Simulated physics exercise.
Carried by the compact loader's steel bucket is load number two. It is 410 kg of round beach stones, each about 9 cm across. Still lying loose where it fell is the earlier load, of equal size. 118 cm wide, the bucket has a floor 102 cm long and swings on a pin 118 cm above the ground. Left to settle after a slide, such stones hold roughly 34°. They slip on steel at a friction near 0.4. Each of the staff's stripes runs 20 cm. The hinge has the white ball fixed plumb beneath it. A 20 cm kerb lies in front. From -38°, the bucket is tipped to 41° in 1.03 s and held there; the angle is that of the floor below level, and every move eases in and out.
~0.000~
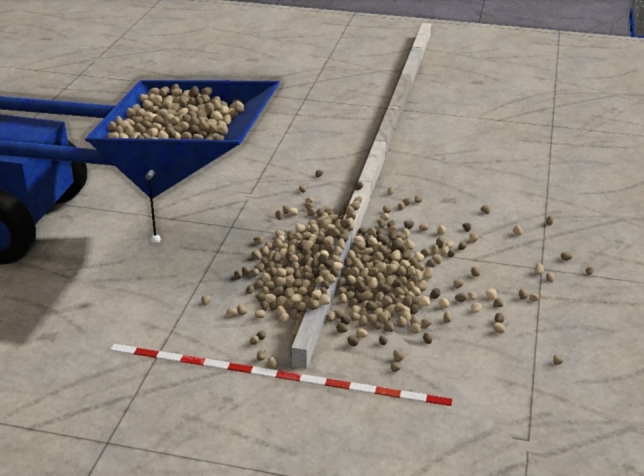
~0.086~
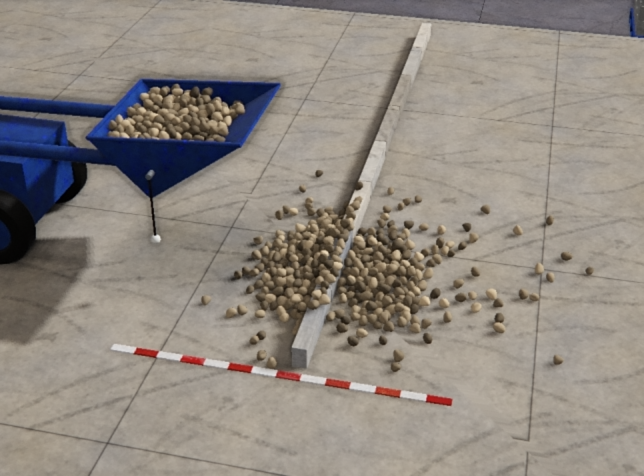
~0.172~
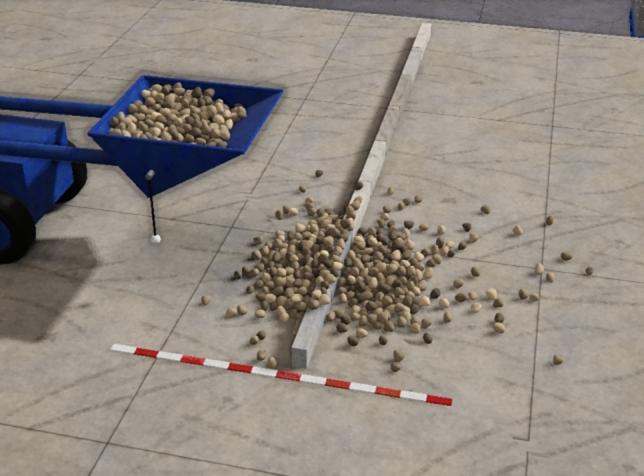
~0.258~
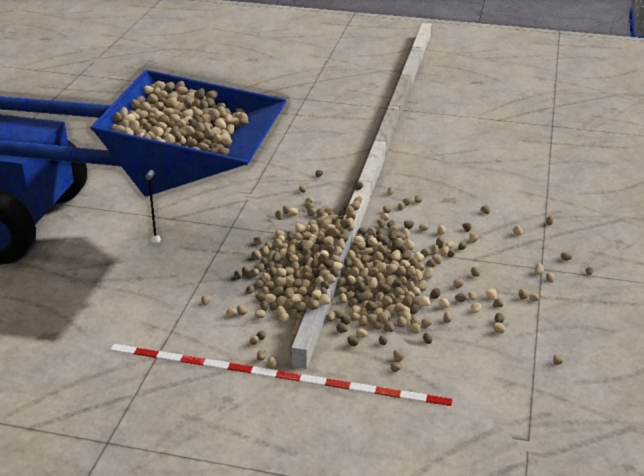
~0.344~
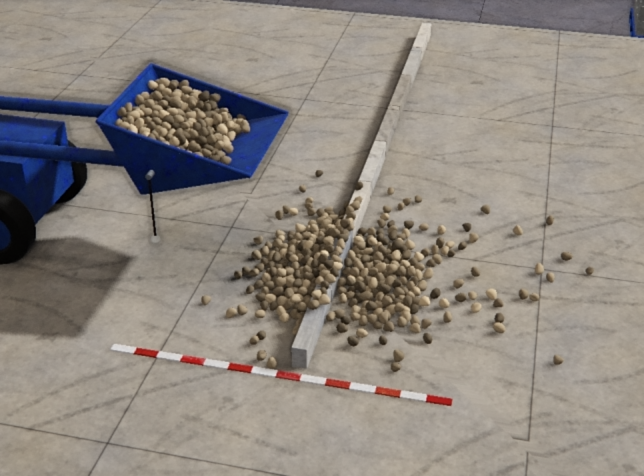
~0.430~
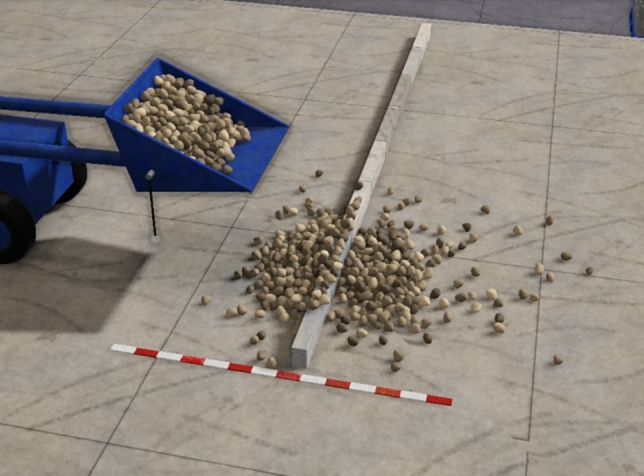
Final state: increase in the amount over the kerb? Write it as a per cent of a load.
About 3 %.
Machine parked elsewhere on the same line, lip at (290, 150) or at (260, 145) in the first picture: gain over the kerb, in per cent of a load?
First place about 25 %, second about 5 %.
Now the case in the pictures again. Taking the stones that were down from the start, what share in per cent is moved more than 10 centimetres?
I'd put it at about 10 per cent.
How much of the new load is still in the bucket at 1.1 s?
It still holds about 65 per cent.
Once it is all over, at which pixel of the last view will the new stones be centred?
(277, 255).
After 0.8 s the floor is at 28°; in per cent of one load, 100 in the bucket, 54 on this side of the kerb, 46 over the kerb; the foremost stones are at (551, 279).
After 1.1 s the floor is at 41°; in per cent of one load, 65 in the bucket, 89 on this side of the kerb, 46 over the kerb; the foremost stones are at (551, 279).
After 1.5 s the floor is at 41°; in per cent of one load, 10 in the bucket, 144 on this side of the kerb, 46 over the kerb; the foremost stones are at (551, 279).
After 4.3 s the floor is at 41°; in per cent of one load, 0 in the bucket, 151 on this side of the kerb, 49 over the kerb; the foremost stones are at (551, 279). Net gain over the kerb, 3.
